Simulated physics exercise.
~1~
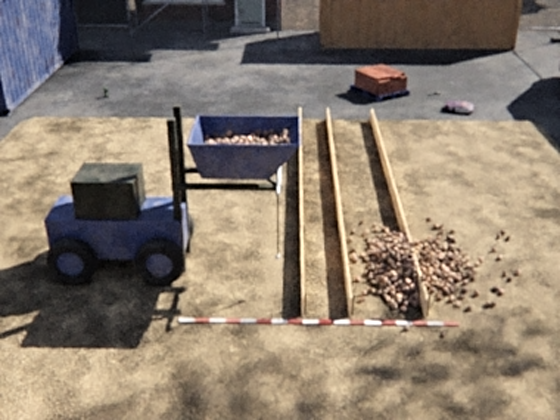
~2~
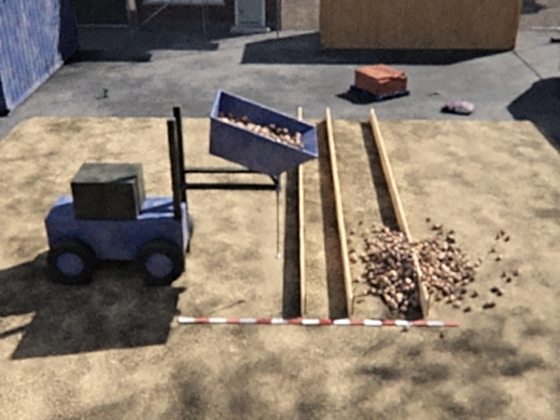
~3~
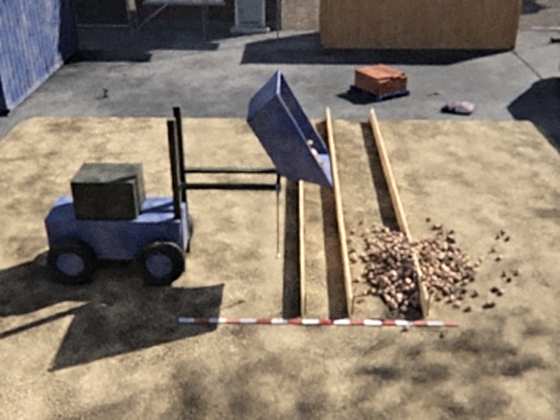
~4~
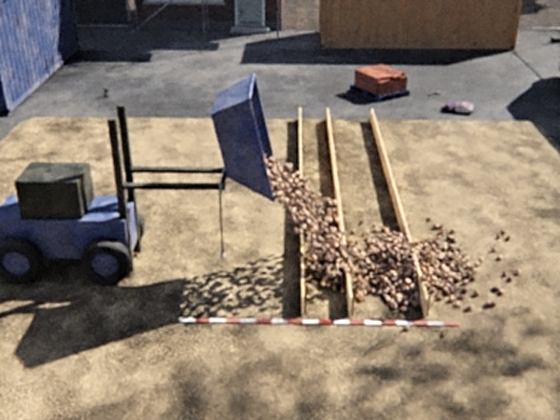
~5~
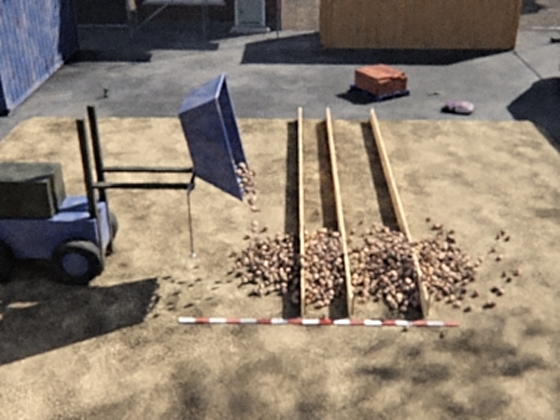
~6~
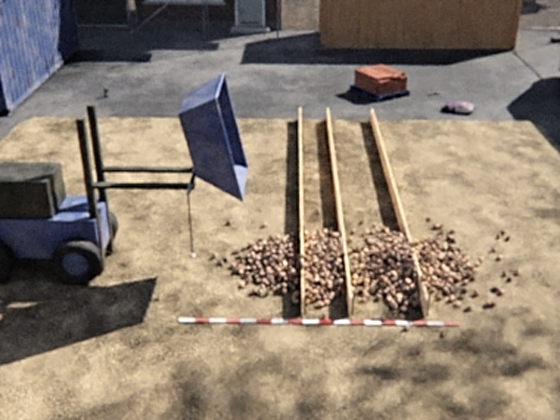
A blue forklift tips its skip, backs left, and spills stones across the wooden planks.
